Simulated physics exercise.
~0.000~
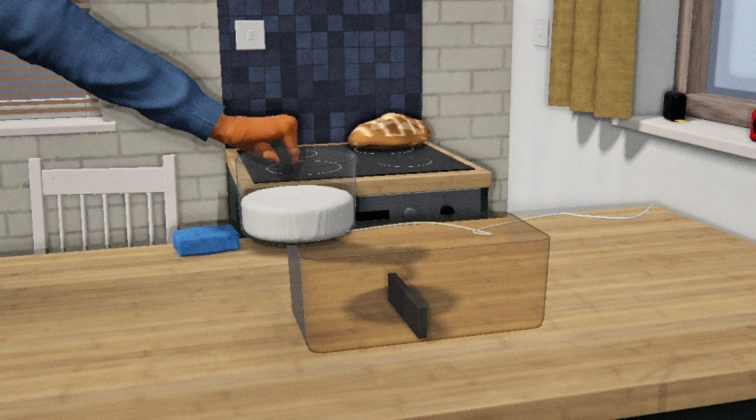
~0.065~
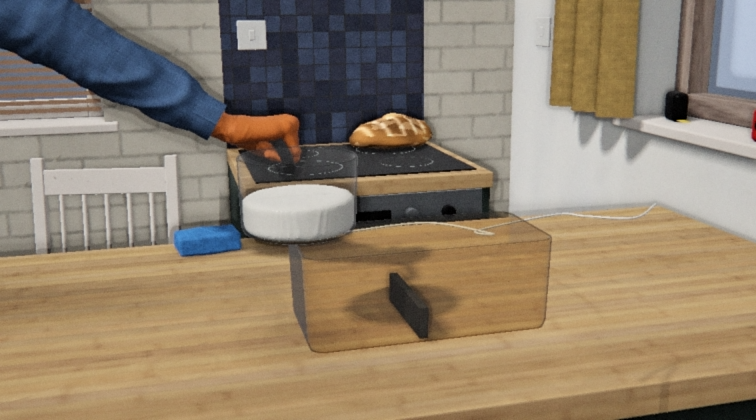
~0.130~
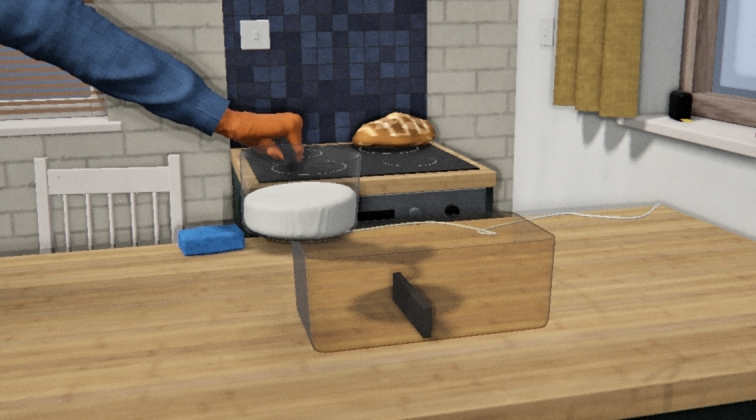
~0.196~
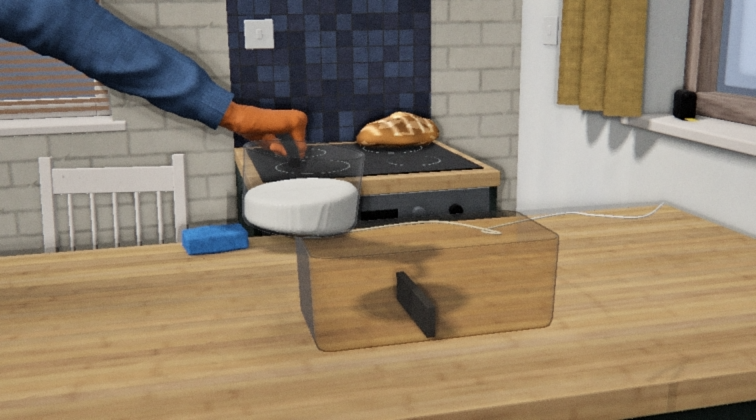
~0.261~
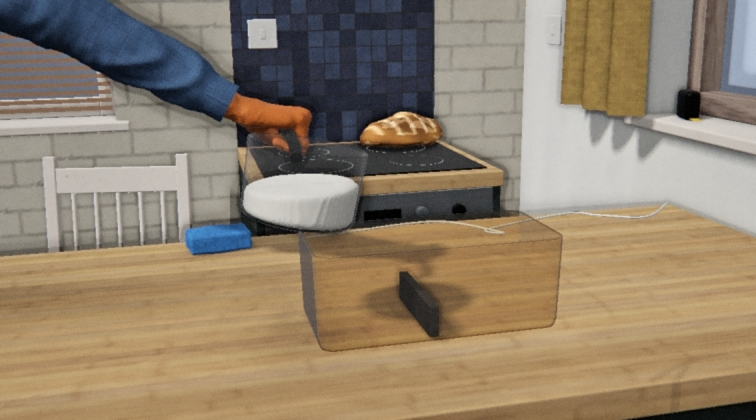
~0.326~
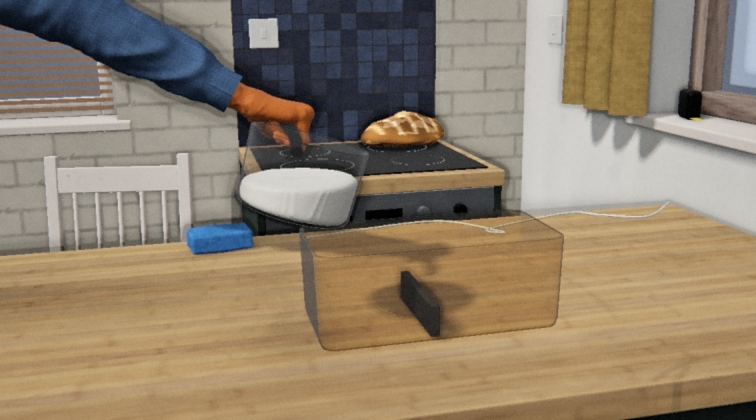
In a kitchen, an orange-gloved hand in a blue sleeve holds a small clear pot of white milk above the left end of a long see-through basin on a wooden counter. The pot starts level, then gradually tilts slightly toward the right, its left side rising, while the basin stays empty.
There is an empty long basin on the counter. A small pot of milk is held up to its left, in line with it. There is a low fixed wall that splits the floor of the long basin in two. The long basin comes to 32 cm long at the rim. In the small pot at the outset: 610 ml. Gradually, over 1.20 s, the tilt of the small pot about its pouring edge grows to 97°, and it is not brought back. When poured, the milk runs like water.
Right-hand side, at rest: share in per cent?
90 per cent.
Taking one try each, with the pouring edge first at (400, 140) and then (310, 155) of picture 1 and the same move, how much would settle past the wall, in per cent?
It comes to 95 per cent, and then 10 per cent.
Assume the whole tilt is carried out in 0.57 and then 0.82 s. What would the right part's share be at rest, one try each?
In order, 75 and 90 per cent.
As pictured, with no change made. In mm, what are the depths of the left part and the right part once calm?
The left side settles near 2 mm and the right side near 24 mm.
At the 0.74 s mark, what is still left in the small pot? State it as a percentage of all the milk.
Near 86 in a hundred.
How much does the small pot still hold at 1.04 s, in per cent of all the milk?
Close to 32 in a hundred.
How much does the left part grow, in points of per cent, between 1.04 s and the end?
I'd say near 6 percent.
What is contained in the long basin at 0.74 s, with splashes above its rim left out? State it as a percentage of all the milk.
Roughly 0 percent of it.
Then, 0.74 s in, the tilt is 66° and 87 per cent is still to pour, 0 is left of the wall and 0 right of it.
Then, 1.04 s in, the tilt is 93° and 32 per cent is still to pour, 3 is left of the wall and 41 right of it.
Then, 1.36 s in, the tilt is 97° and 5 per cent is still to pour, 5 is left of the wall and 83 right of it.
Then, 1.70 s in, the tilt is 97° and 1 per cent is still to pour, 8 is left of the wall and 90 right of it.
Finally, 9 per cent lies left of the wall, 90 right of it and 1 outside.
